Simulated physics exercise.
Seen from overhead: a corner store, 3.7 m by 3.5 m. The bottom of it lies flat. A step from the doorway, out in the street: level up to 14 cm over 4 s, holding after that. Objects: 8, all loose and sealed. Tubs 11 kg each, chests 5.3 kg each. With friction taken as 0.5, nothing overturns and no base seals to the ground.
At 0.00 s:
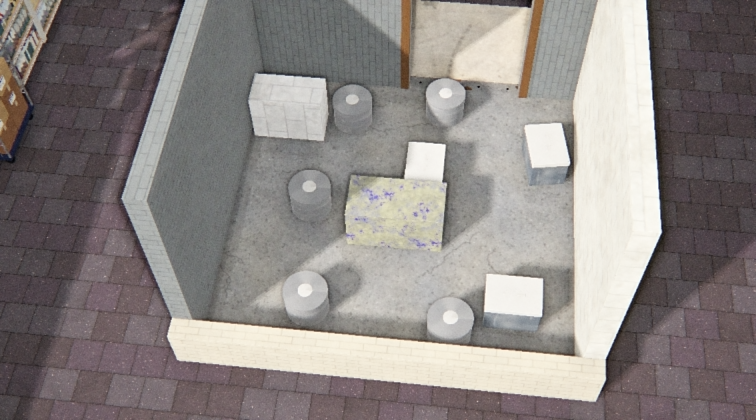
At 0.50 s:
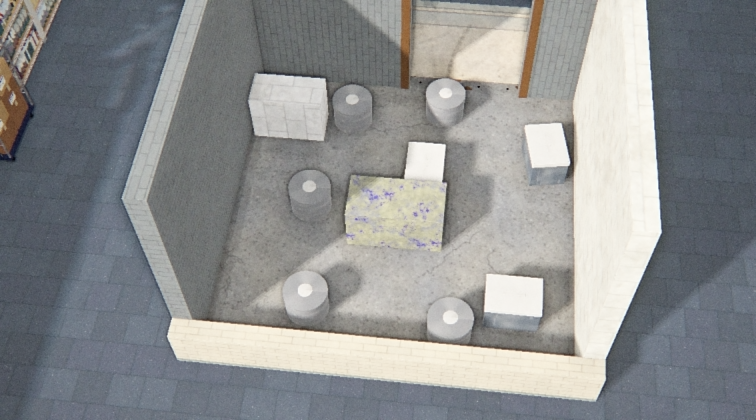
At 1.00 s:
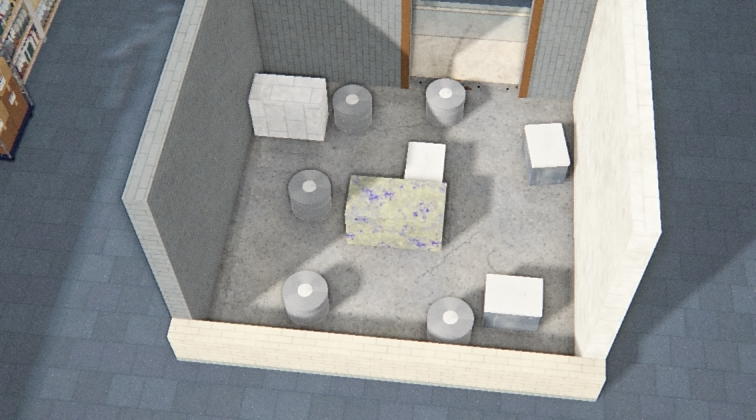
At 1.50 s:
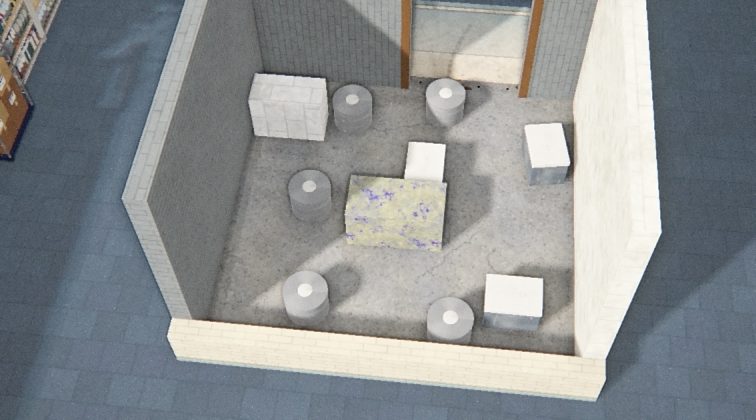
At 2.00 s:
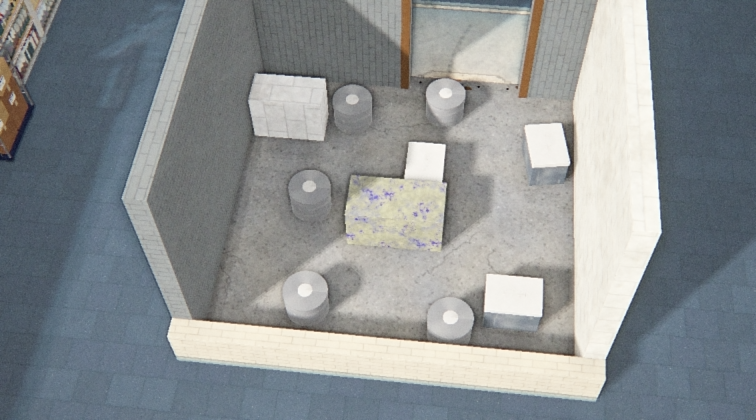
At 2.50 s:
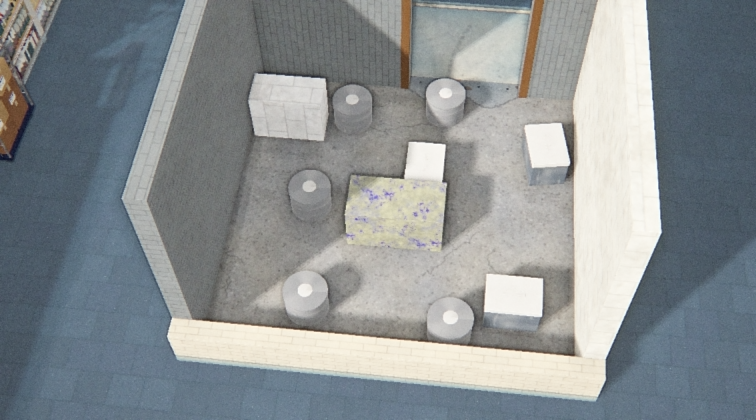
In a roofless corner store seen from above, grey tubs and pale chests stay still around a patterned block while bluish water covers the paving outside, then creeps up through the doorway to the floor's edge.
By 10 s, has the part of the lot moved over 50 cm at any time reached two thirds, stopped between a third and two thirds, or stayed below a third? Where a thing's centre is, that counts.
It has stopped between a third and two thirds.
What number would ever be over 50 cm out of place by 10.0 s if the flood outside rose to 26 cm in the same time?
Under that setup the answer is 7.
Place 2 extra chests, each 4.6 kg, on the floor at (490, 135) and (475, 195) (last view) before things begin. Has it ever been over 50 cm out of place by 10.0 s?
So the first ends up beyond that distance while the second ends up beyond that distance.
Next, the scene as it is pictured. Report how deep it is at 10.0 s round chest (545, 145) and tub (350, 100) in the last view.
Depth approx. 8 cm / 4 cm.
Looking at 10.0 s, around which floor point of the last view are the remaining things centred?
Around (386, 236).
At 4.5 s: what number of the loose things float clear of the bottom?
At that point I count 0.
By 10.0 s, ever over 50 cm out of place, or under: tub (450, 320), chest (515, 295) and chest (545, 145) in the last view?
Beyond, beyond, beyond.
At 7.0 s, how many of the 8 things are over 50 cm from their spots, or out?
By that time the total stands at 2.
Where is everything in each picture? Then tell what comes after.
In the first picture, a tub at (352, 100) rests on the ground; a tub at (309, 187) rests on the ground; water covers 0.0 m2; 0 of 8 have shifted.
In the second picture, a tub at (352, 100) rests on the ground; a tub at (309, 187) rests on the ground; water covers 0.0 m2; 0 of 8 have shifted.
In the third picture, a tub at (352, 100) rests on the ground; a tub at (309, 187) rests on the ground; 0.0 m2 under water; 0 of 8 have shifted.
In the fourth picture, a tub at (352, 100), on the bottom; a tub at (309, 187), on the bottom; water covers 0.0 m2; 0 of 8 have shifted.
In the fifth picture, a tub at (352, 100), on the bottom; a tub at (309, 187), on the bottom; 0.0 m2 under water; 0 of 8 have shifted.
In the sixth picture, a tub at (352, 100), on the bottom; a tub at (309, 187) rests on the ground; 0.1 m2 under water; 0 of 8 have shifted.
After 3.5 s 0 of 8 are over 50 cm from their spots; 0 afloat.
After 4.5 s 0 of 8 are over 50 cm from their spots; 0 afloat.
After 7.0 s 2 of 8 are over 50 cm from their spots; 3 afloat.
After 10.0 s 4 of 8 are over 50 cm from their spots, and 4 have been at some point; 3 afloat.
